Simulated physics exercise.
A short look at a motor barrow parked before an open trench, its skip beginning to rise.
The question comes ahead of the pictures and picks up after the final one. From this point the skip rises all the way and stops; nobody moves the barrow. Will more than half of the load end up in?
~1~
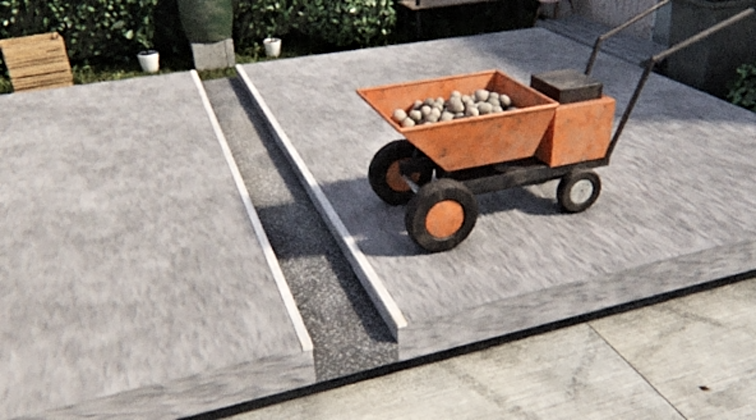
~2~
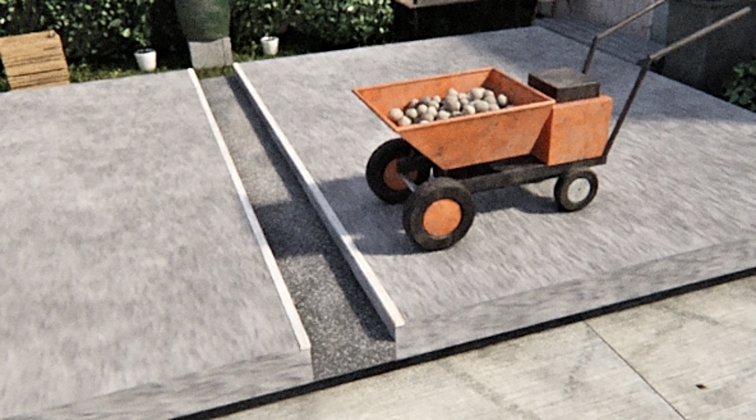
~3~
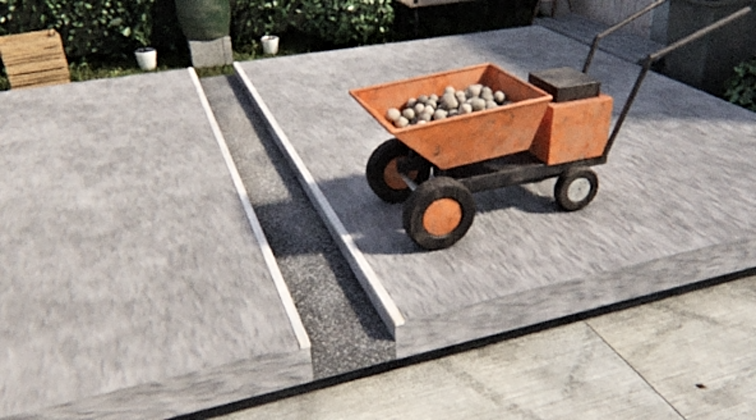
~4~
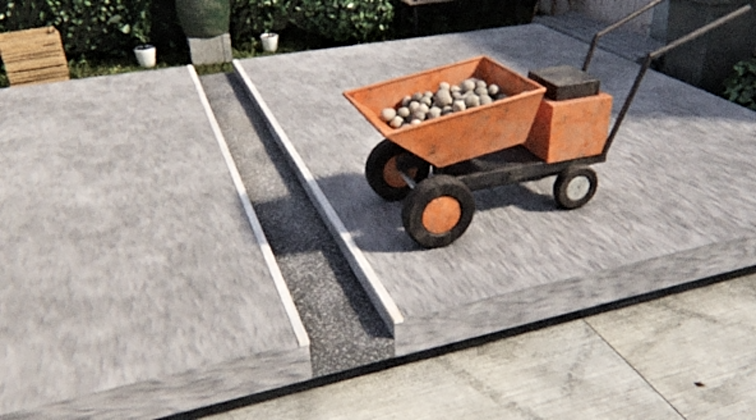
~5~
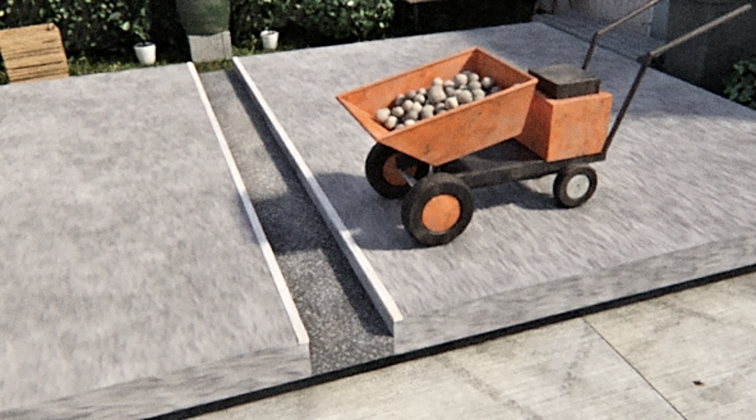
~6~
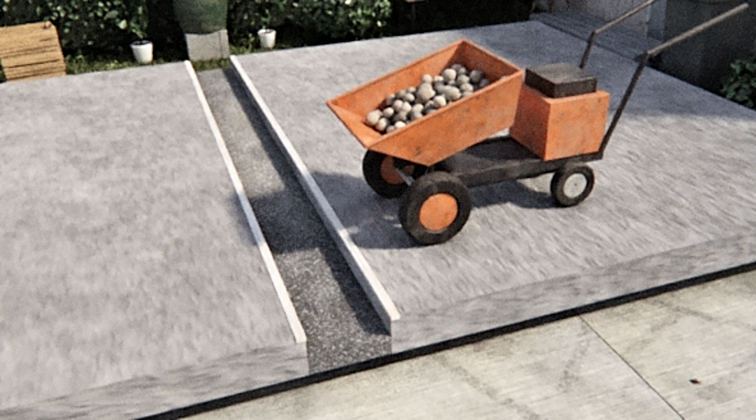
The trench will most likely get the bulk of it.
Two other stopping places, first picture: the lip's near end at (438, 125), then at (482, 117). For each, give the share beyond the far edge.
0 % then 0 %.
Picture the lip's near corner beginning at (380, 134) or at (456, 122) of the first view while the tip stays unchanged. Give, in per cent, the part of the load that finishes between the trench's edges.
First spot: 60 %, second spot: 80 %.
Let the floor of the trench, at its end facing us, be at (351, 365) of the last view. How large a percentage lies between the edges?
Something close to 90 per cent.
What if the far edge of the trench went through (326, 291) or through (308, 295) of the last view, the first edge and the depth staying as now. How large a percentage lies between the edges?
Roughly 20 % first, 50 % second.
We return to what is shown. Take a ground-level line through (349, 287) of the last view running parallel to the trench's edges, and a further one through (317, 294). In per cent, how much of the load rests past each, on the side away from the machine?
90 and 50 in a hundred.
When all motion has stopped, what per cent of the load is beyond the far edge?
20 %.
Soon after the last picture, skip tipped steeply; all in the skip.
A little later, skip tipped steeply; about half in the skip; about half in or heaped over the trench; a stray few beyond it; a stray few falling.
Later still, skip tipped right over; most in or heaped over the trench; about a quarter beyond it.
At rest, skip tipped right over; most in or heaped over the trench; about a quarter beyond it.
